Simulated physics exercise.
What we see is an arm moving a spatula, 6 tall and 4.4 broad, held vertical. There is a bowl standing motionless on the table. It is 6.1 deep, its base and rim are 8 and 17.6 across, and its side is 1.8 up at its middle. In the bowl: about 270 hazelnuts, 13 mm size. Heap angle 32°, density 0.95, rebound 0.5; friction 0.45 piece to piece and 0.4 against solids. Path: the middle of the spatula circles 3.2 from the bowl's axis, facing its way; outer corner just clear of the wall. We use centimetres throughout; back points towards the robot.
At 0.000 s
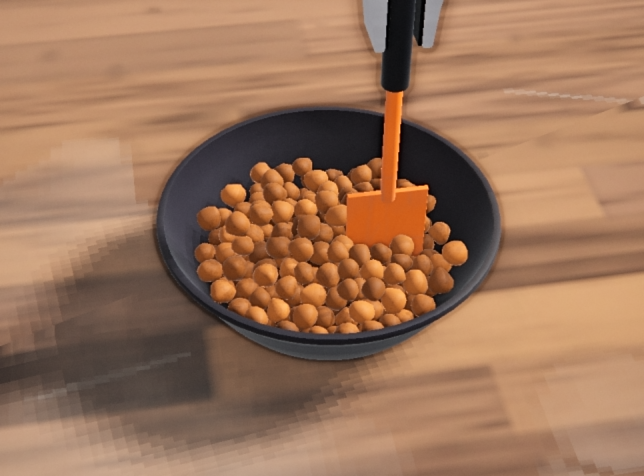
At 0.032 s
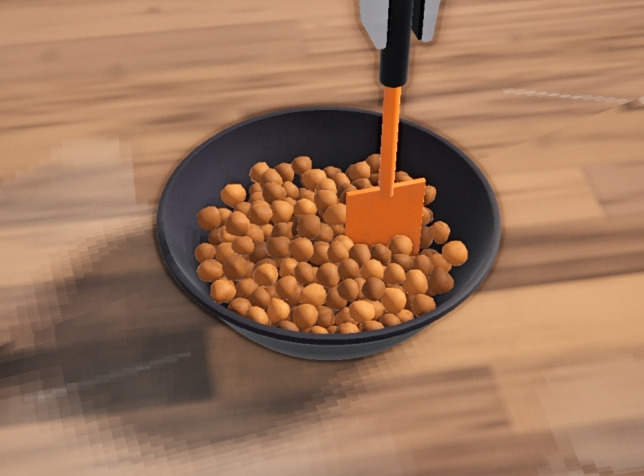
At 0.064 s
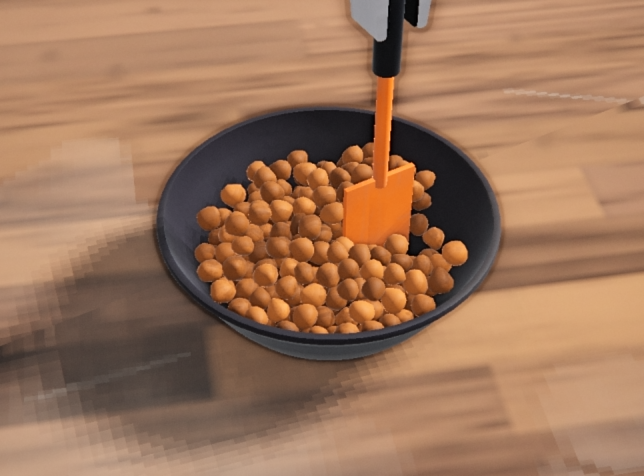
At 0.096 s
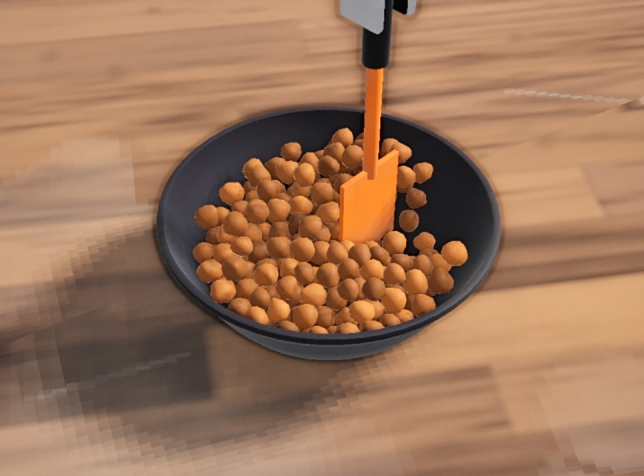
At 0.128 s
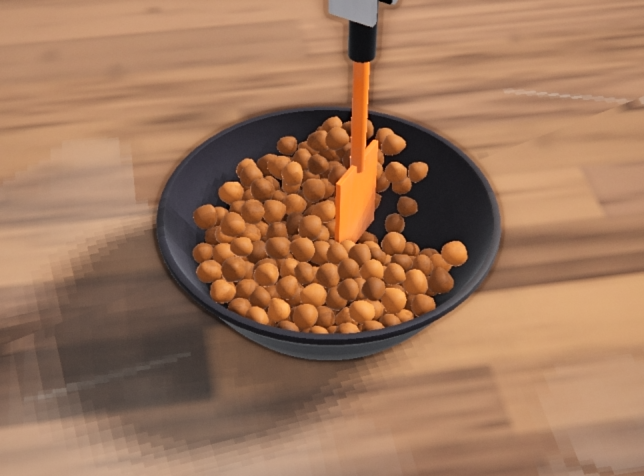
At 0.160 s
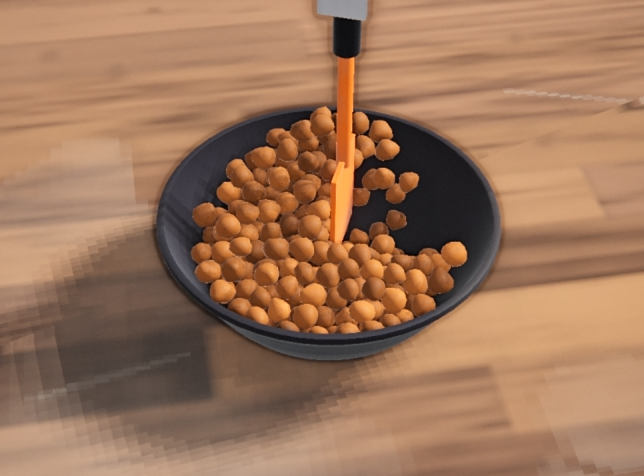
On a wooden table, a robot arm swept an upright orange spatula leftward and toward the back of a dark bowl, turning it edge-on and pushing round brown nuts into a higher pile behind.
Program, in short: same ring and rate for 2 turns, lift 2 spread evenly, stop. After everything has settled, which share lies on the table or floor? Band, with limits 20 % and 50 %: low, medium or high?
Low.
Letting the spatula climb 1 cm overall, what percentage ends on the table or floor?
Around 15 %.
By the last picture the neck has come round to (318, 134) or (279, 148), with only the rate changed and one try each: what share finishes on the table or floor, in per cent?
First try: Around 20 %; second try: Around 35 %.
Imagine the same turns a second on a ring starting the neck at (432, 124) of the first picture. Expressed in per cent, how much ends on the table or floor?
Roughly 10 per cent.
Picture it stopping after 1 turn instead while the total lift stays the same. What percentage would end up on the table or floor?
Estimate: About 10 percent.
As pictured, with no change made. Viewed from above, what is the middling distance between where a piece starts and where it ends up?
7 cm.
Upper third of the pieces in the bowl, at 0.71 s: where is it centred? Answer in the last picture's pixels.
The top third is centred near (421, 225) in the last picture.
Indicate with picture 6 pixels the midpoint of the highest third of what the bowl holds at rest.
The centre is near pixel (375, 220).
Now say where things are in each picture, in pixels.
In the first frame, spatula neck at (389, 170), 0° round; upper third of the load around (325, 235), from x 205 to 455, top at y 165; 268 in the bowl.
In the second frame, spatula neck at (388, 165), 6° round; upper third of the load around (325, 228), from x 205 to 455, top at y 165.
In the third frame, spatula neck at (381, 156), 21° round; upper third of the load around (327, 216), from x 205 to 455, top at y 155.
In the fourth frame, spatula neck at (371, 147), 36° round; upper third of the load around (323, 210), from x 200 to 455, top at y 140.
In the fifth frame, spatula neck at (358, 140), 51° round; upper third of the load around (311, 201), from x 200 to 455, top at y 125.
In the sixth frame, spatula neck at (344, 136), 66° round; upper third of the load around (304, 194), from x 200 to 455, top at y 115; 268 in the bowl.
After 0.71 s, 324° round, highest piece 9 above the table; 252 in the bowl, 13 on the table or floor, 3 in flight or on the tool.
After 1.26 s, 222° round, highest piece 7 above the table; 243 in the bowl, 25 on the table or floor.
After 1.74 s, 0° round, highest piece 6 above the table; 241 in the bowl, 27 on the table or floor.
After 2.44 s, 0° round, highest piece 6 above the table; 241 in the bowl, 27 on the table or floor.
At rest, 241 in the bowl, 27 on the table or floor. That is 10 % on the table or floor.
